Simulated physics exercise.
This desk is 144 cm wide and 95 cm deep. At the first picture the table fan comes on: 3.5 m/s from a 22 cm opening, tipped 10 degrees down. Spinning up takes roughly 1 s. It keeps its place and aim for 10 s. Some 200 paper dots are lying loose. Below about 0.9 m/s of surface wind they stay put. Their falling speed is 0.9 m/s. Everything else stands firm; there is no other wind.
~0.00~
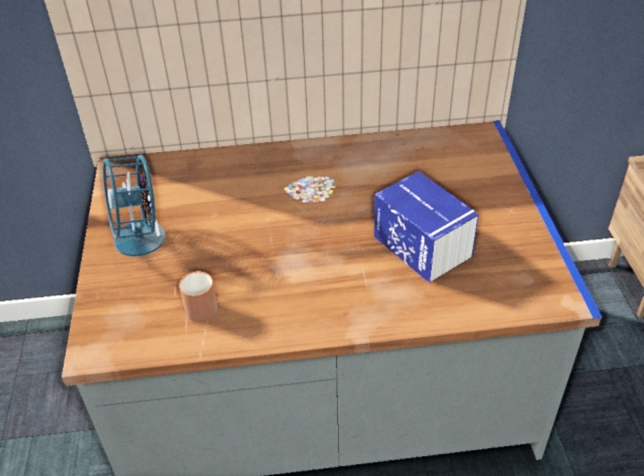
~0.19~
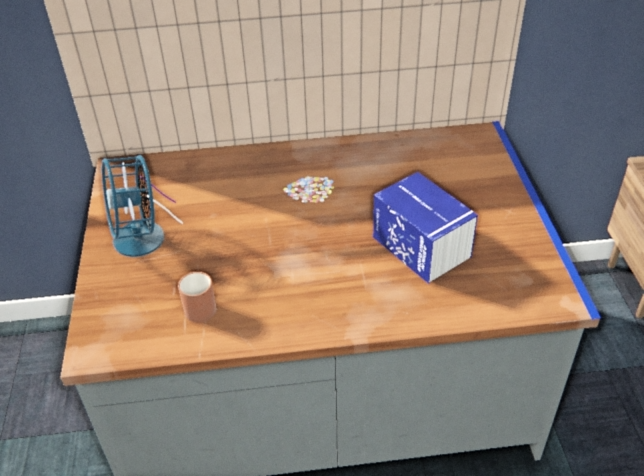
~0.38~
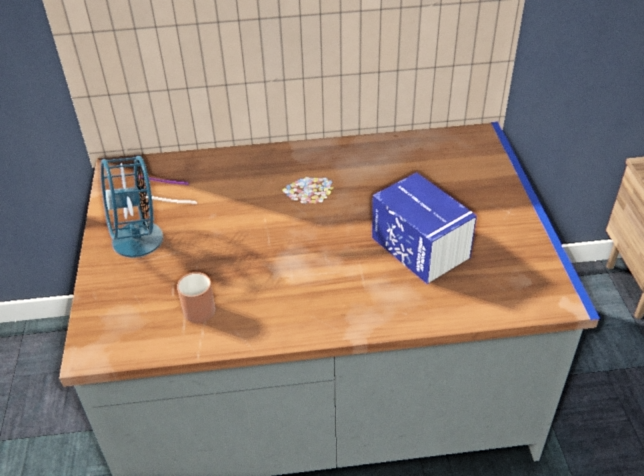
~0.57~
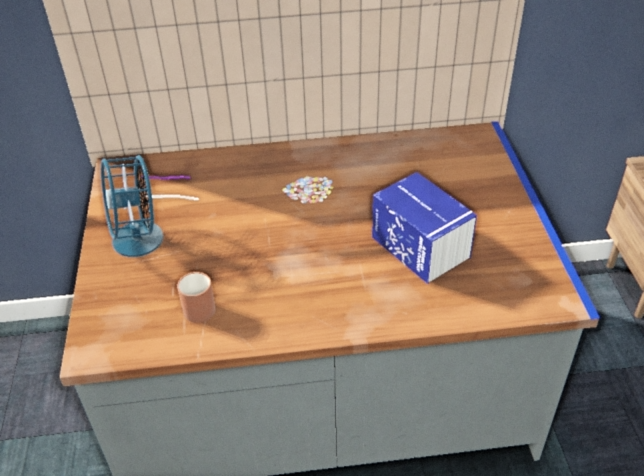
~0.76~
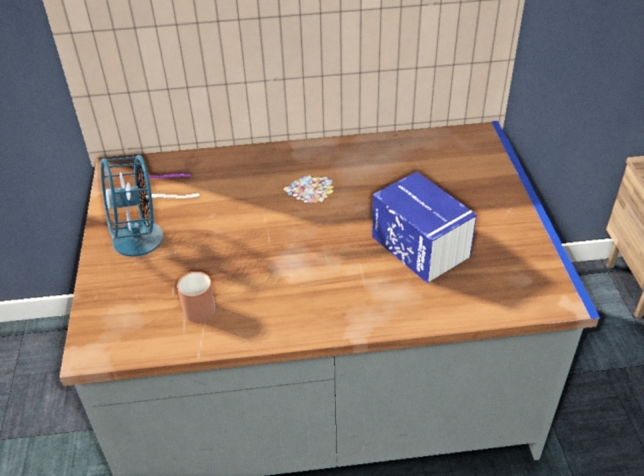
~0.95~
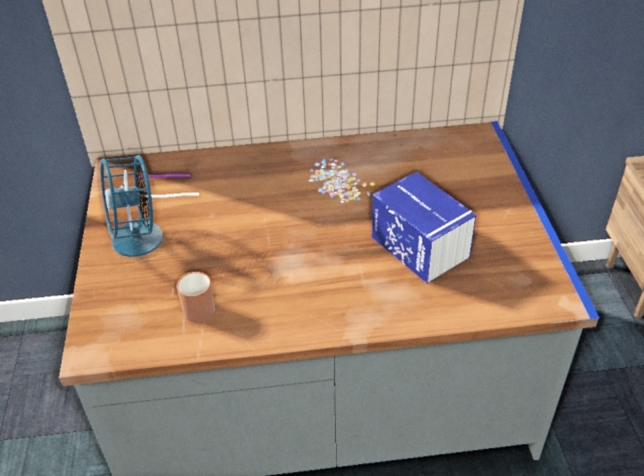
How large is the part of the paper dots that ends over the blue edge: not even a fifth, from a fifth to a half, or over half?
By then above half are over the blue edge.
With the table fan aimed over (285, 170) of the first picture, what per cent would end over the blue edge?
It would be near 80 %.
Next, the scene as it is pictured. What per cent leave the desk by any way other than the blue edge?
About 0 %.
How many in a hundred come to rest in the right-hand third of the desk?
Some 2 per cent.
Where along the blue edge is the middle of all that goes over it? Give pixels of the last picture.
Around (516, 158).
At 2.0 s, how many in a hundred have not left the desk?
Near 2 %.
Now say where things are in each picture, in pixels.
The middle of the paper dots is near (310, 189), none has stirred yet and the mouth of the table fan is at (129, 197), in the first picture.
The middle of the paper dots is near (309, 189), none has stirred yet and the blue edge is centred on (542, 205), in the second picture.
The middle of the paper dots is near (308, 190), none has stirred yet, the top of a book is at (424, 205) and the top of a mug is at (194, 284), in the third picture.
The middle of the paper dots is near (308, 189) and none has stirred yet, in the fourth picture.
The middle of the paper dots is near (312, 189), the farthest in sight from the table fan is at (330, 181) and about 10 % have left their places, in the fifth picture.
The middle of the paper dots is near (336, 181), the farthest in sight from the table fan is at (372, 184) and all have left their places, in the sixth picture.
After 2.0 s the count stands so, 98 % are over the blue edge.
After 3.2 s the count stands so, 98 % are over the blue edge.
After 5.5 s the count stands so, 98 % are over the blue edge.
After 10.0 s, at the end, 98 % are over the blue edge.
